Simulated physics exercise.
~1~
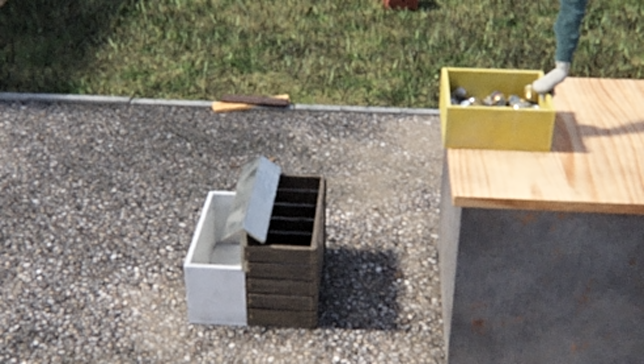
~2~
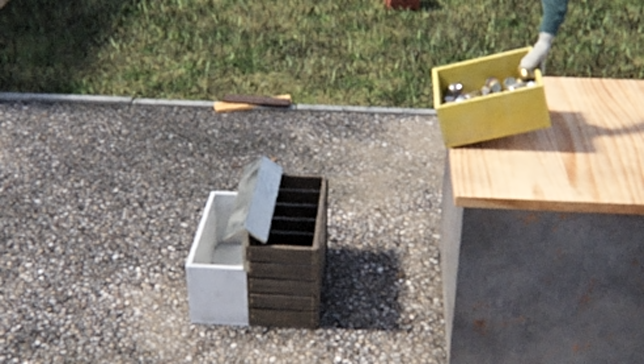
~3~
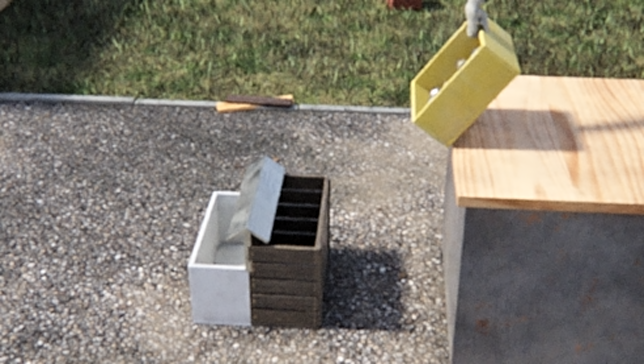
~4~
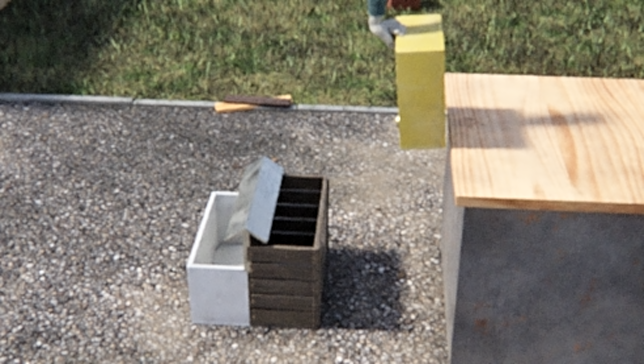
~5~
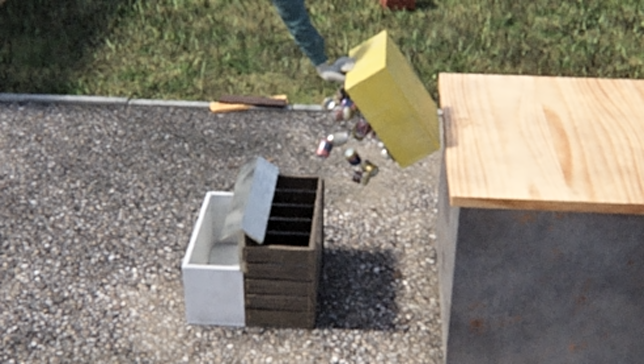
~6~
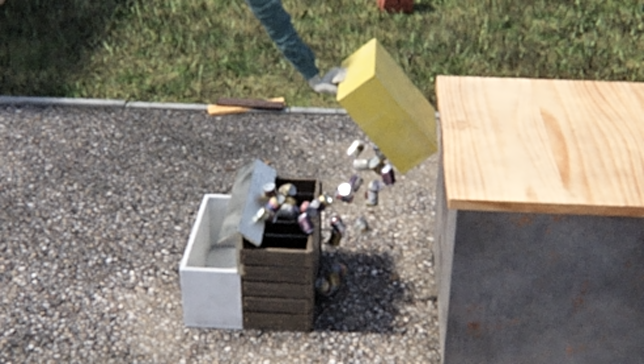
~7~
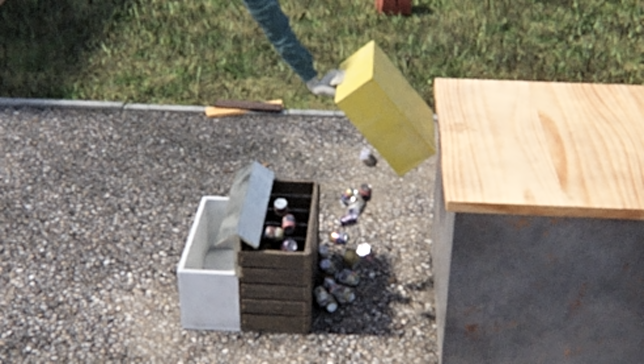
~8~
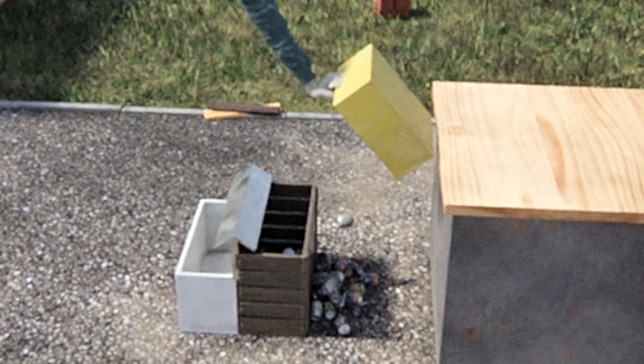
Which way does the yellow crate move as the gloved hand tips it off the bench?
The yellow crate moves to the left, away from the bench top and toward the bins.
